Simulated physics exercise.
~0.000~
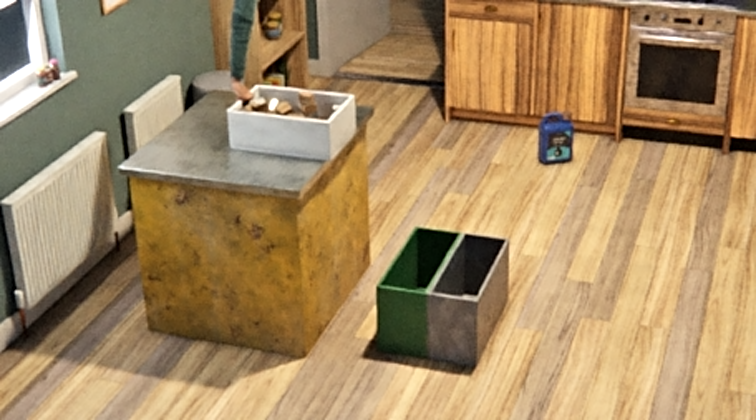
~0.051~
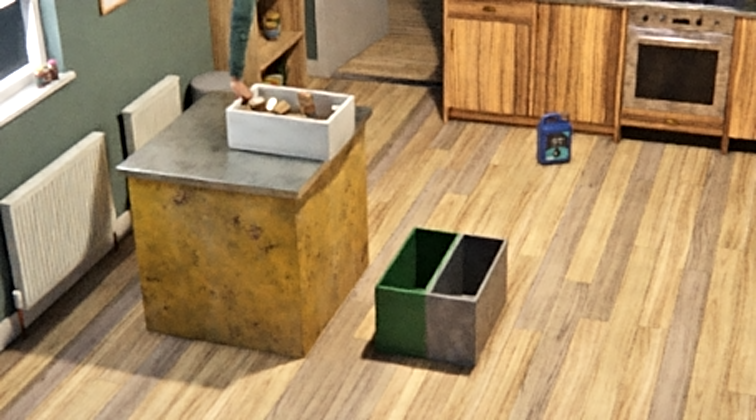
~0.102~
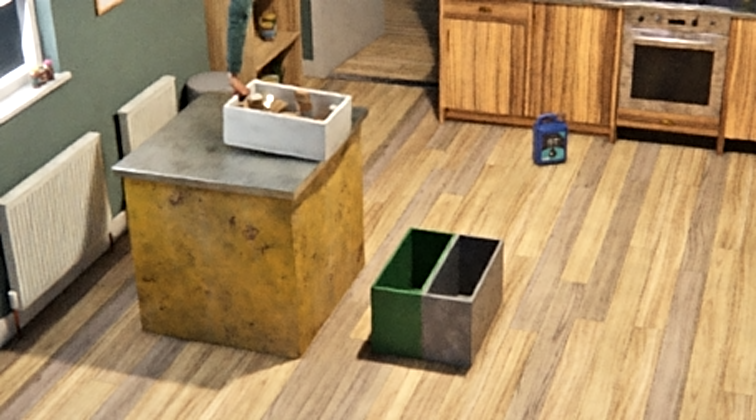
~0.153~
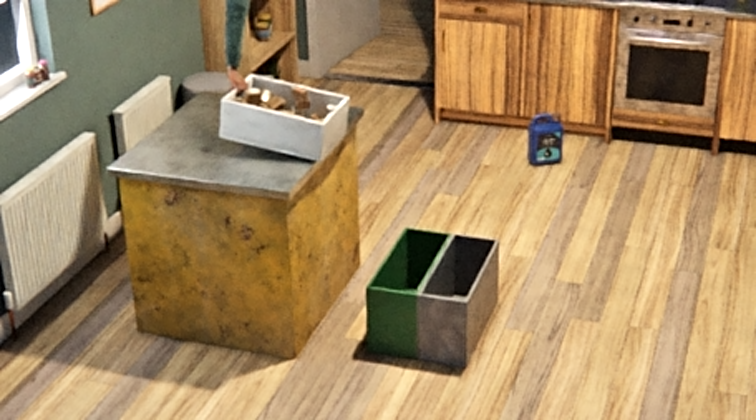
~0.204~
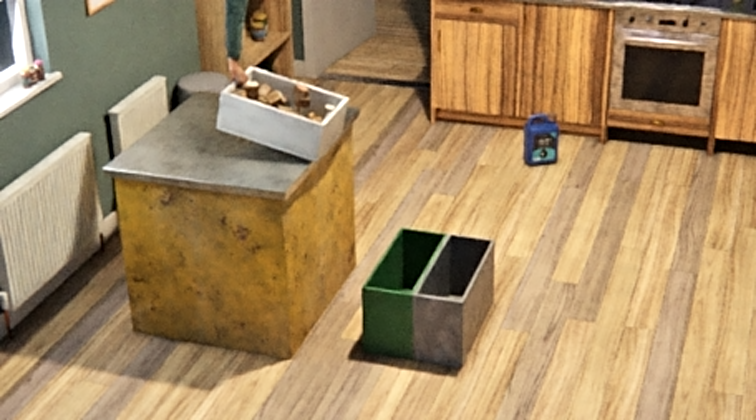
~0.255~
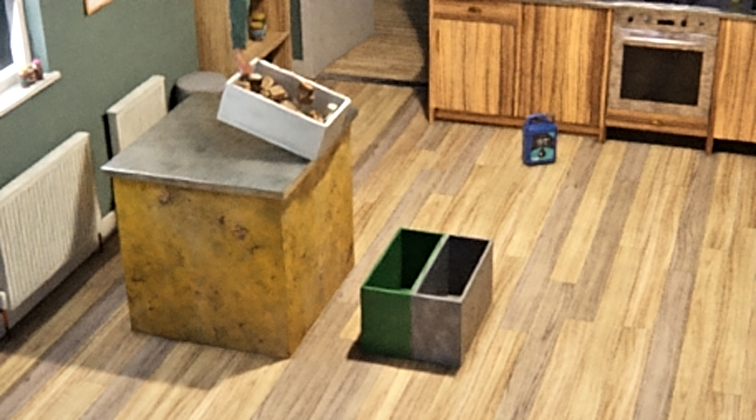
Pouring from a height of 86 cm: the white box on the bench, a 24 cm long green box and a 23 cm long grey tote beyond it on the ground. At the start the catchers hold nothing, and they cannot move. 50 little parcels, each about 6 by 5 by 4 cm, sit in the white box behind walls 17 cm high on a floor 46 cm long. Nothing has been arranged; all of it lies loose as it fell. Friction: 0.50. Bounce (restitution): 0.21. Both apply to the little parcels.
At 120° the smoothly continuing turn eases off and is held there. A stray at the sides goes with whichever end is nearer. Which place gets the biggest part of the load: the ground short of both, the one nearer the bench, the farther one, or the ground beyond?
First.
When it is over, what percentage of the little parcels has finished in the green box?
I'd put it at around 70 percent of them.
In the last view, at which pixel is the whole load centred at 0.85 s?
Roughly at pixel (366, 141).
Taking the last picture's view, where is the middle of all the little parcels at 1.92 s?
(419, 316).
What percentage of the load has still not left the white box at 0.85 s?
Roughly 65 per cent of the load.
After 0.52 s, tilt 62°; 50 still in the white box.
After 0.85 s, tilt 111°; 33 still in the white box and 17 in the air.
After 1.32 s, tilt 120°; 7 still in the white box, 20 in the green box, 13 in the grey tote, 1 on the ground beyond the grey tote and 9 in the air.
Outcome (at 1.92 s), 36 in the green box, 13 in the grey tote and 1 on the ground beyond the grey tote.
